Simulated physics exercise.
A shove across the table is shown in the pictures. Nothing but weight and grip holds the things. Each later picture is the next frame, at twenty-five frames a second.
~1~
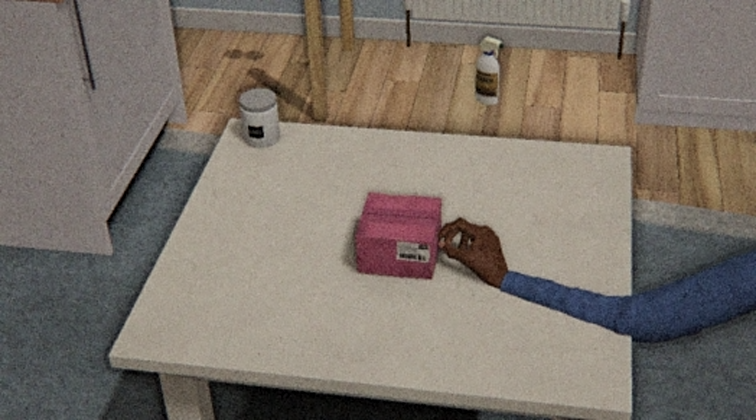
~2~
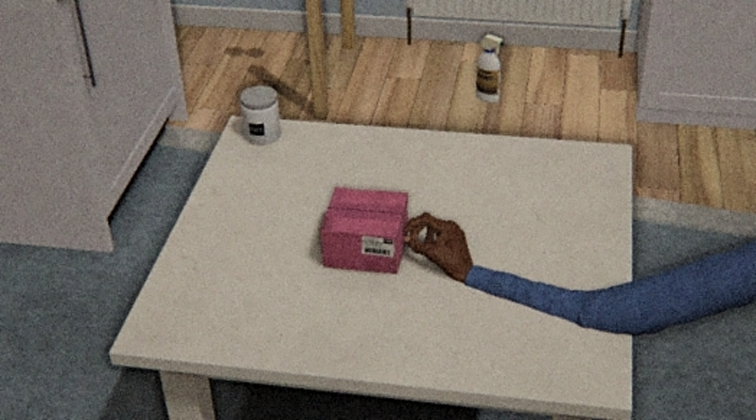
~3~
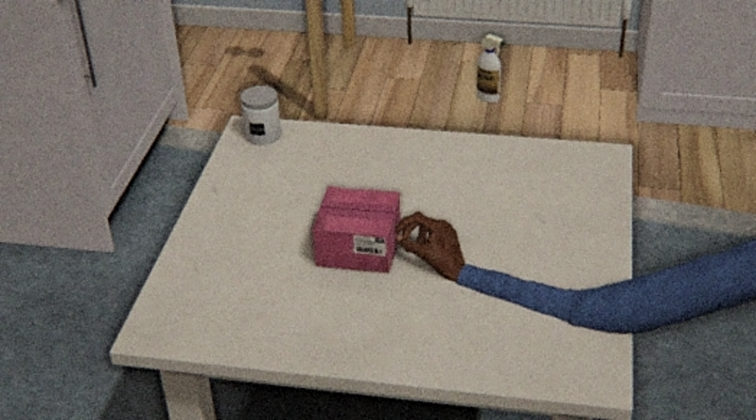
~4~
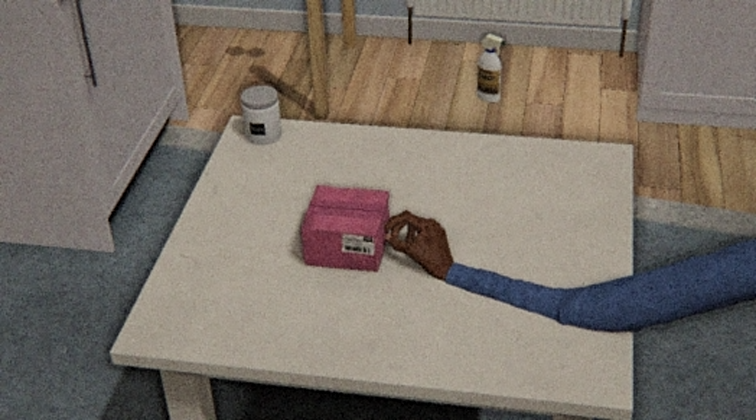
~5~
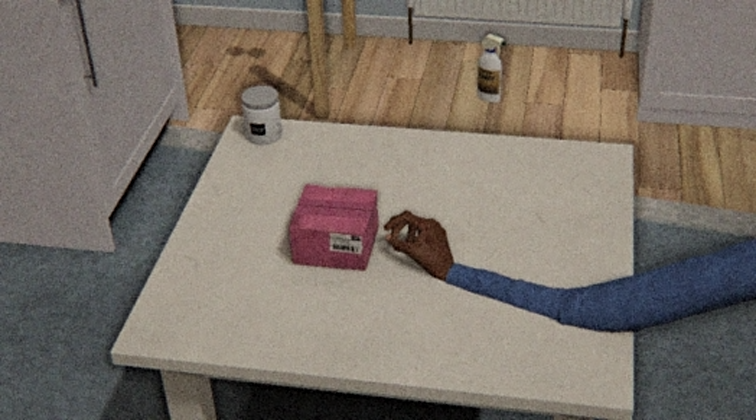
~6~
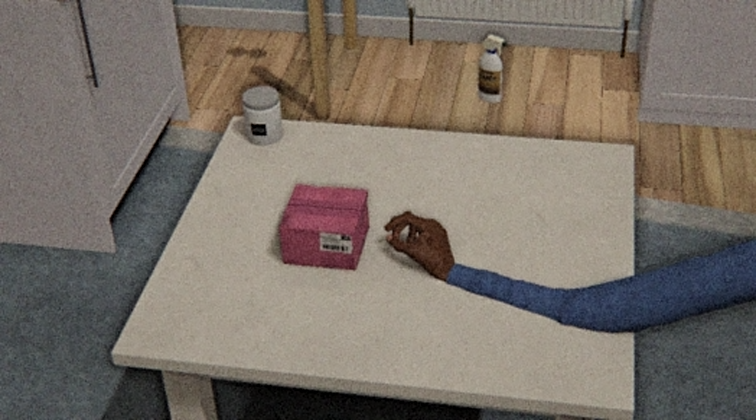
A pink box with a white label slides a short way left across a pale tabletop as a hand in a blue sleeve, reaching in from the right, pushes it, then moves slightly farther left after the hand halts and a gap opens. The room is seen from above at a steady angle. A white, grey-lidded jar sits at the table's far left corner, with a bottle on the wooden floor beyond.
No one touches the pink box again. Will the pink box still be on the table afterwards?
Yes.
Then, 0.10 s later than the last frame, pink box moved a little near (307, 225).
Then, 0.20 s later than the last frame, pink box moved about its own width near (299, 224).
When it is over, moved from the start, pink box. End places, in pixels of the last picture, pink box near (298, 224).
